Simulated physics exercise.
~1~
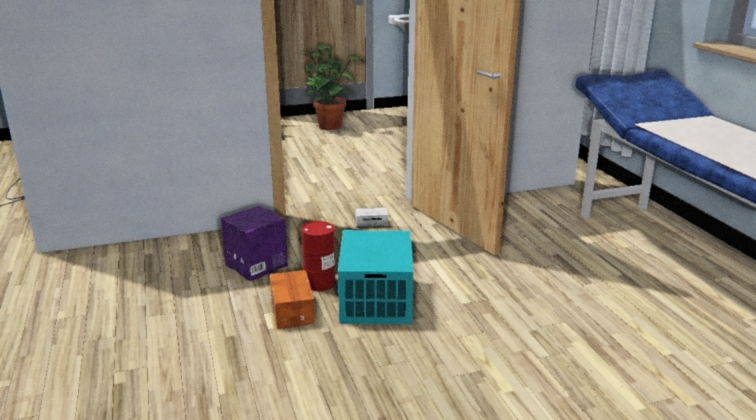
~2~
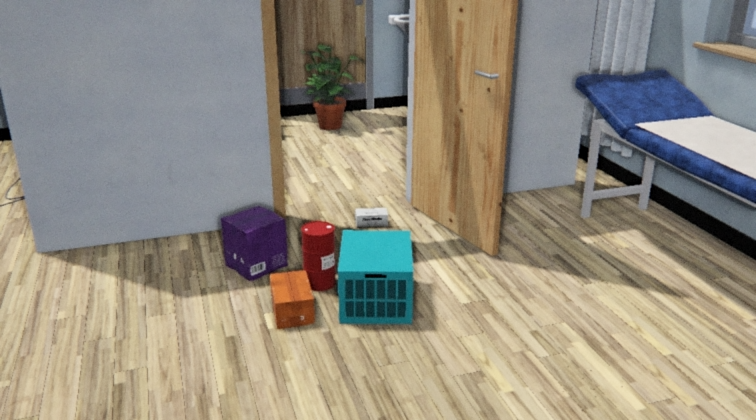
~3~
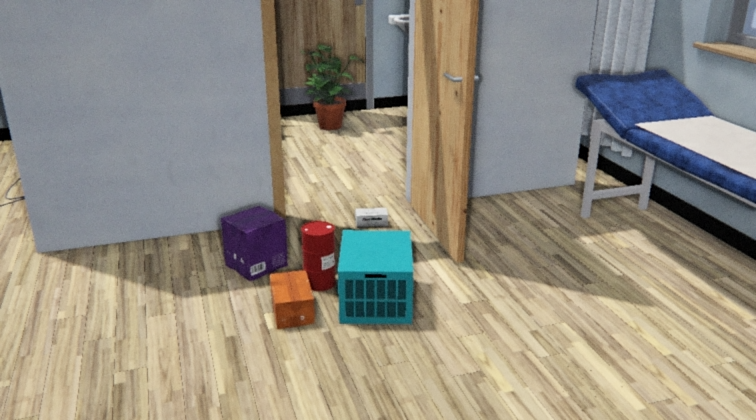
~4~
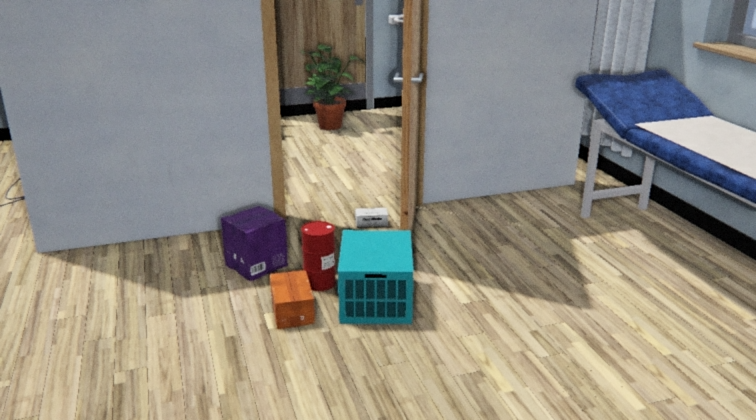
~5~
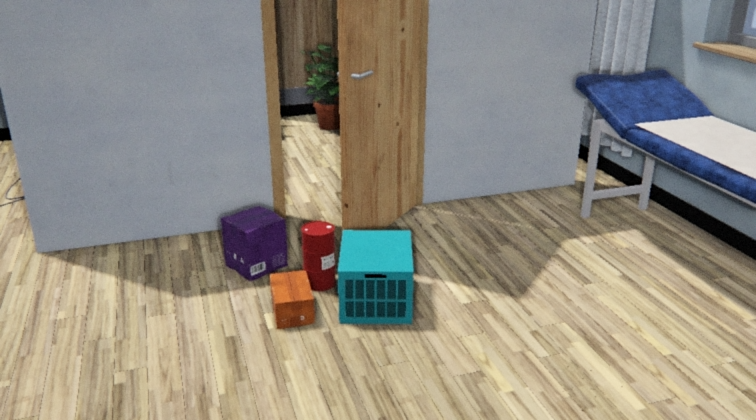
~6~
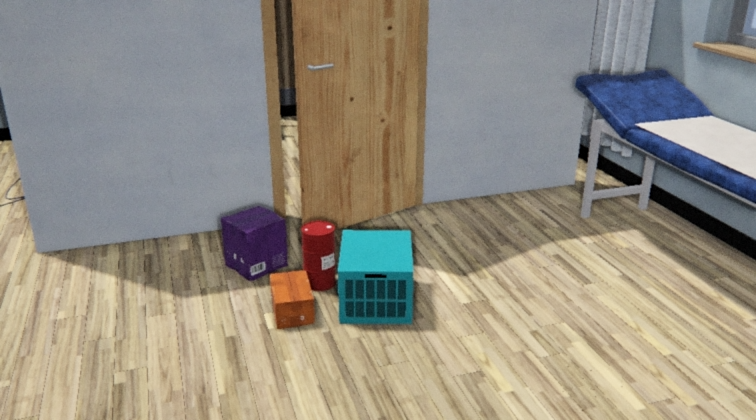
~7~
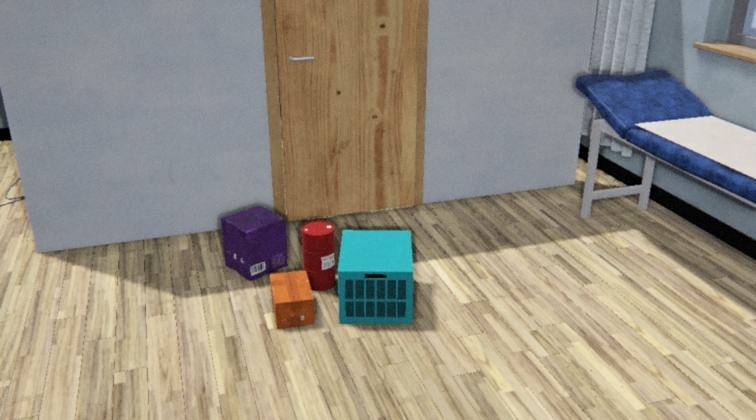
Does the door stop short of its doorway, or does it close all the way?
The door closes all the way. It swings across the opening and ends up shut in the doorway, with the white box out of sight behind it.
A wooden door swung steadily across the doorway, hiding the potted plant and a small white box from view, and ended up fully shut, while the purple box, red canister, orange parcel and turquoise crate in front stayed put.
